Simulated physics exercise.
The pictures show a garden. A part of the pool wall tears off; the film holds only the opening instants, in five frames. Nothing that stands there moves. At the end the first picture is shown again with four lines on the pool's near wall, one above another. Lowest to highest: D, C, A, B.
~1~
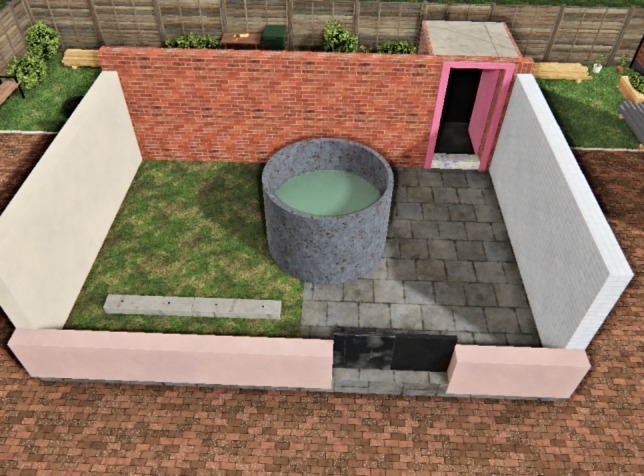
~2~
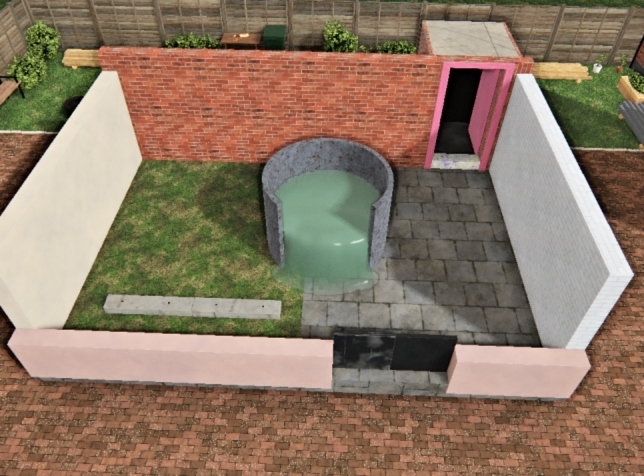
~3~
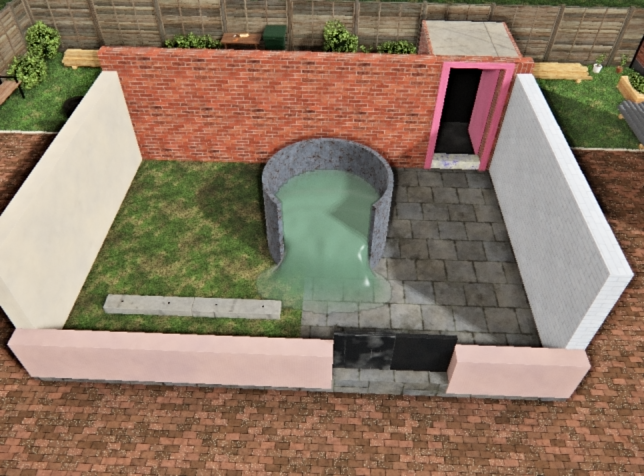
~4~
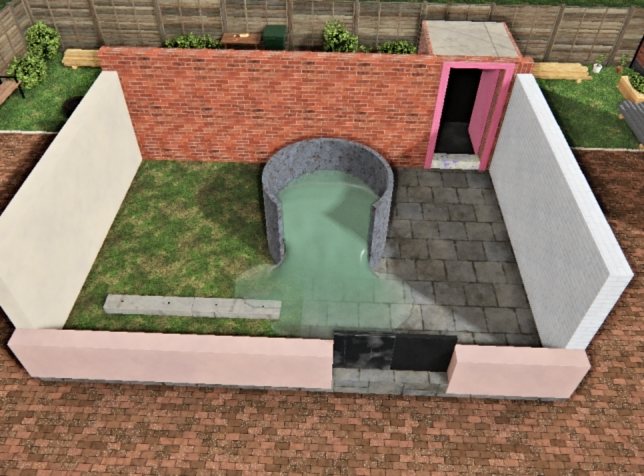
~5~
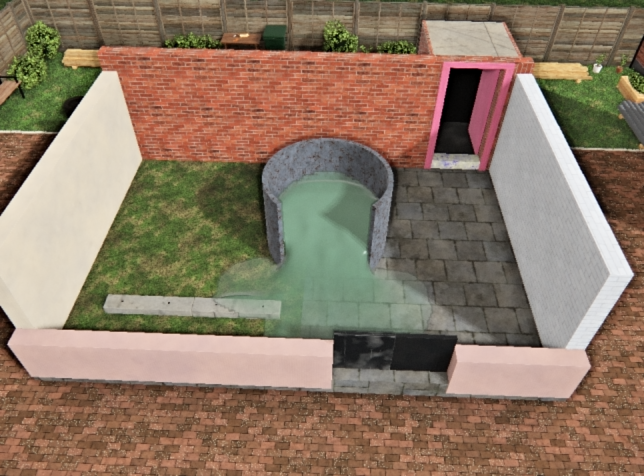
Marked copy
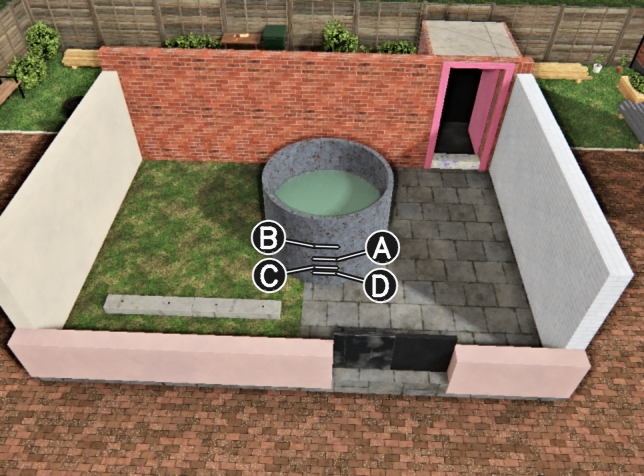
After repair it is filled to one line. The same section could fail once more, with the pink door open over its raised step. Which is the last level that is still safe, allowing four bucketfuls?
It is B.
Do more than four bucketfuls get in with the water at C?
No, that is safe.
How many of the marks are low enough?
All of the four.
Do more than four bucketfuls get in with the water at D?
No, that is safe.
In white, A at (325, 259); B at (325, 246); C at (325, 267); D at (325, 273); from the bottom up D, C, A, B.
Choosing A, nothing gets over.
Choosing B, a bucket or two gets in.
Choosing C, nothing gets over.
Choosing D, nothing gets over.
